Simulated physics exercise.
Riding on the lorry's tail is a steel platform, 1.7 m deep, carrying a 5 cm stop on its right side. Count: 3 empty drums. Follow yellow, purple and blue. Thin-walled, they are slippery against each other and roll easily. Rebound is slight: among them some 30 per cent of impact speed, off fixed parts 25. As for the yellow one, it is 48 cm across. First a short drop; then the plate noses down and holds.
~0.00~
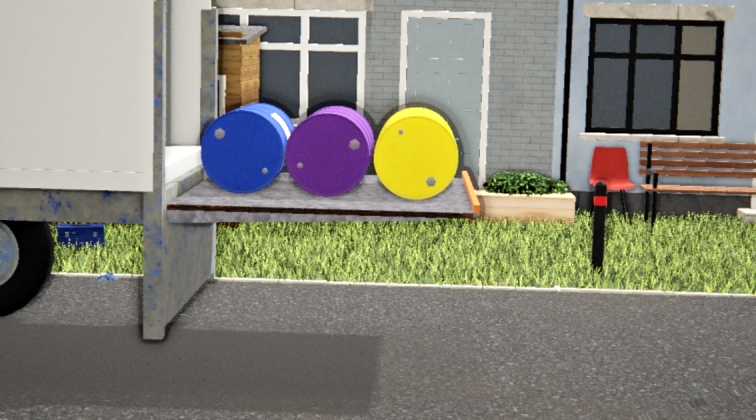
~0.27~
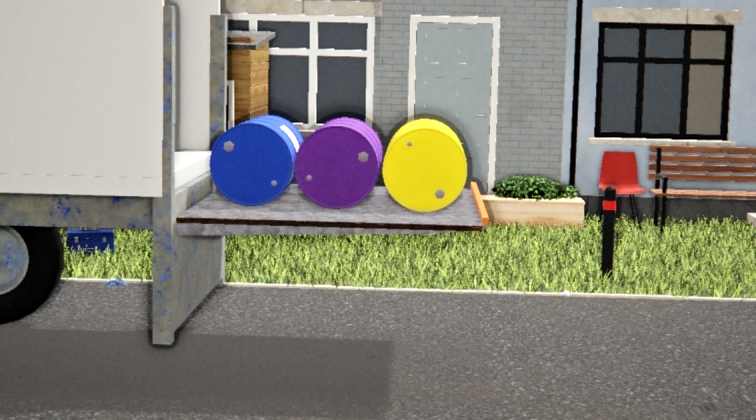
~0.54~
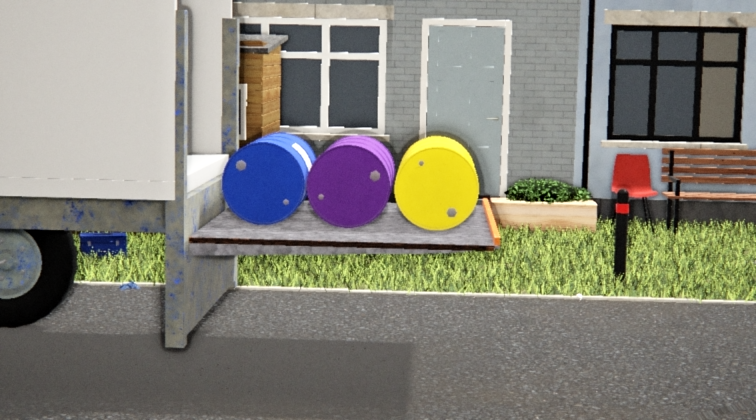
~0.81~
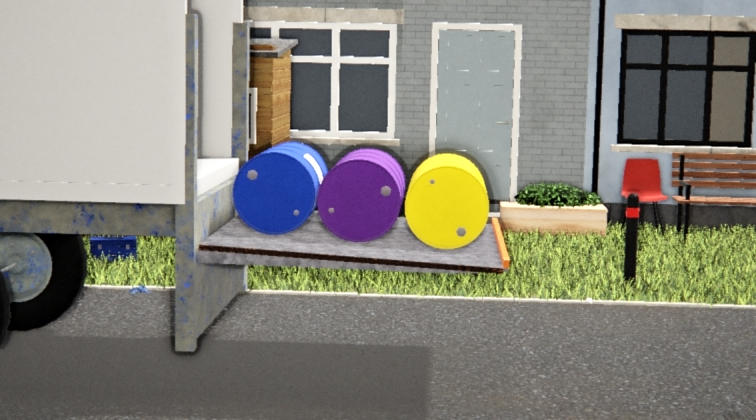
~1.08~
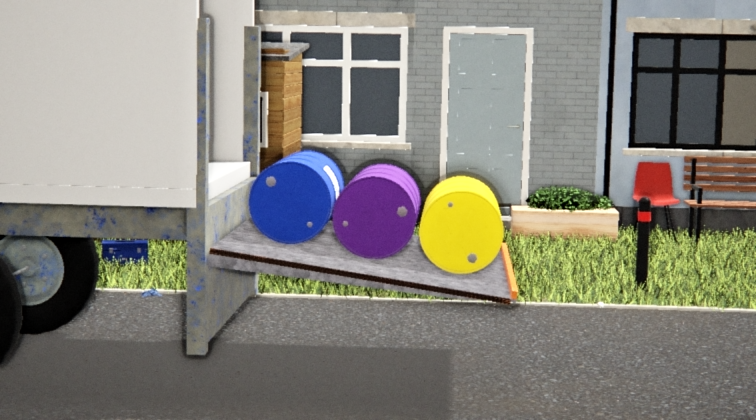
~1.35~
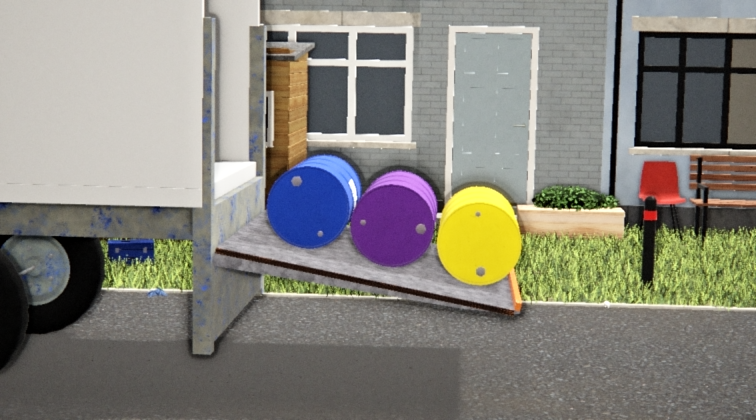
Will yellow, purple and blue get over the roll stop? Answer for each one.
Yellow: Goes over, purple: Goes over, blue: Goes over.
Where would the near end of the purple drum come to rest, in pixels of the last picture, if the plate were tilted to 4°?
I'd put it somewhere near (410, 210).
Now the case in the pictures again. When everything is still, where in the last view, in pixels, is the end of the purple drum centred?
Around (565, 355).
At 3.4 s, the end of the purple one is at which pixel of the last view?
(565, 355), roughly.
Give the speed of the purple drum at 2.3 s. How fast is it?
About 0.7 m/s.
After 2.3 s, yellow is over the stop and falling; purple is on the plate, 25 cm from the stop, rolling right; blue is on the plate, 75 cm from the stop, rolling right; 1 gone from the plate.
After 3.4 s, yellow is off the lift, on the ground; purple is off the lift, on the ground; blue is over the stop and falling; 3 gone from the plate.
At rest (6.1 s), yellow is off the lift, on the ground; purple is off the lift, on the ground; blue is on the ground; 3 gone from the plate.
